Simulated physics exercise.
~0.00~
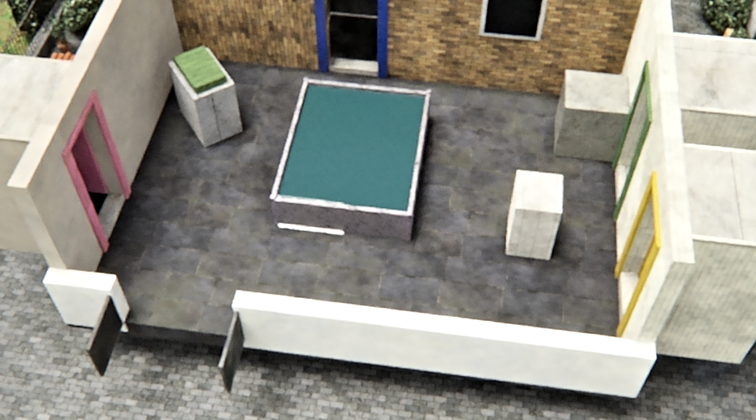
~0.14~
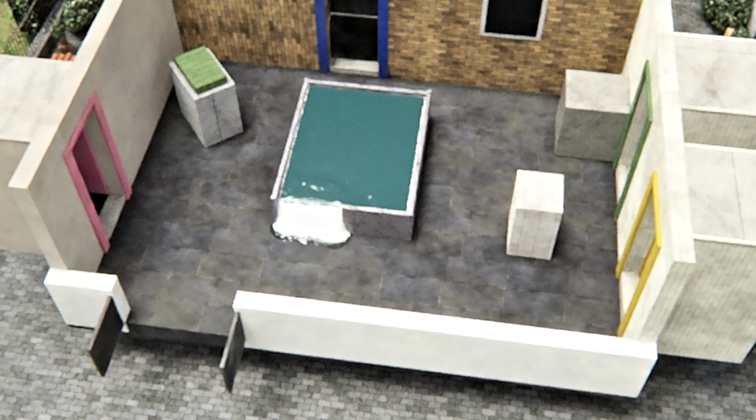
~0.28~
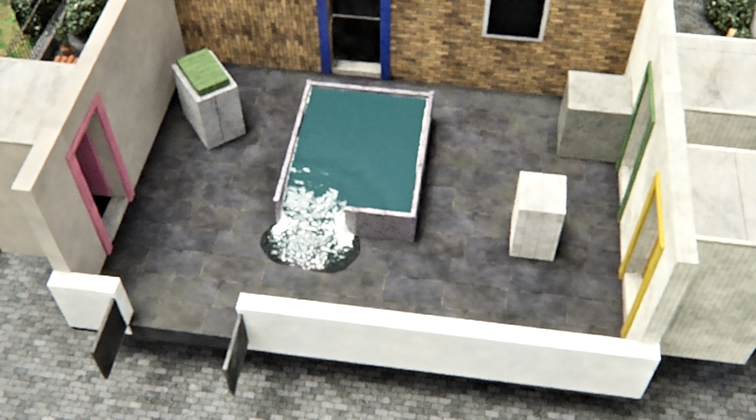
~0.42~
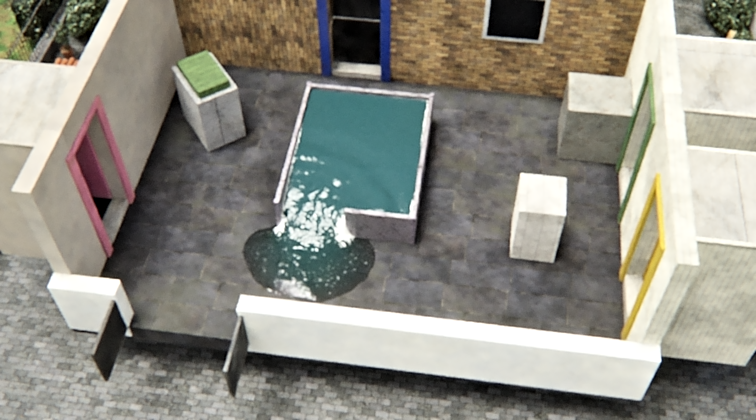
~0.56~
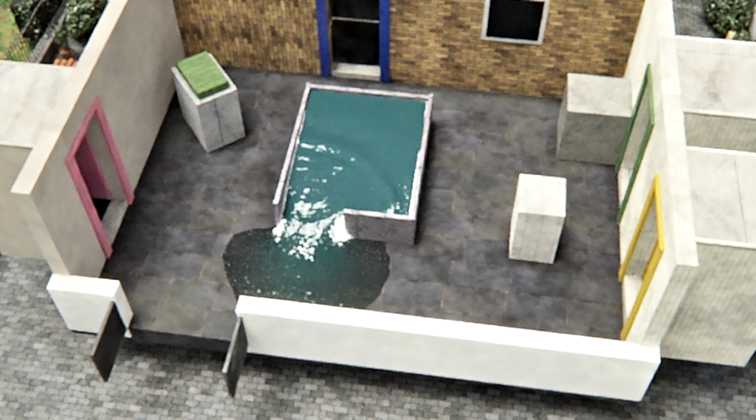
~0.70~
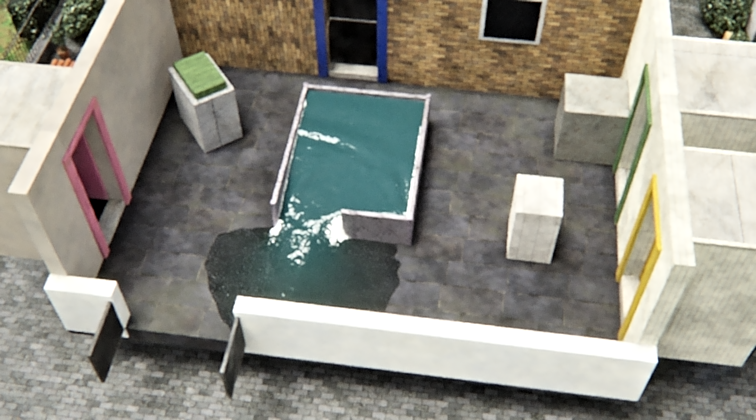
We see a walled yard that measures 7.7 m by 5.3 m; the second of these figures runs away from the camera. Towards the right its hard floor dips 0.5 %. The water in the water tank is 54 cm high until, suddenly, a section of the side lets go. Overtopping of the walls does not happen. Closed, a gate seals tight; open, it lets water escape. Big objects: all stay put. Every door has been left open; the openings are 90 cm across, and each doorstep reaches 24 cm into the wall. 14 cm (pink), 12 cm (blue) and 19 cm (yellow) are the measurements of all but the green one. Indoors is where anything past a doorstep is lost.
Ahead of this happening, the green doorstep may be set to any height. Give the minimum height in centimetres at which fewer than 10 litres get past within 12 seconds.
7.5 cm.
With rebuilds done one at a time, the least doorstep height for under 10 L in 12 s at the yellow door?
Roughly 12.0 cm at yellow.
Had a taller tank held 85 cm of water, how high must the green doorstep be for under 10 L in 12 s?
I'd go with near 13.0 cm then.
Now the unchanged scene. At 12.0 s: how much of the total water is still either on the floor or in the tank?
Around 70 per cent of the water.
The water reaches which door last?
The blue one.
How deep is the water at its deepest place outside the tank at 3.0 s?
Close to 27 centimetres.
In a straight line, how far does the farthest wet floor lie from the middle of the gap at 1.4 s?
Around 2.8 m from the gap.
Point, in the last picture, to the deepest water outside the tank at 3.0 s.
Near (280, 332).
After 1.4 s water covers 15 % of the floor, deepest (32 cm) near (280, 332); it has not reached the green door.
After 3.0 s water covers 35 % of the floor, deepest (27 cm) near (280, 332); it has not reached the green door.
After 12.0 s water covers 95 % of the floor, deepest (8 cm) near (609, 193); 8 cm at the green door, 0 litres in over its 18 cm doorstep.
At the green door as built, the water arrived by 4.2 s and peaked near 10 cm at 9.2 s.
With a doorstep of 6.5 cm, 20 litres would have come in within the 12 s; with 9 cm, 3 litres. So under 10 litres takes about 7.5 cm.
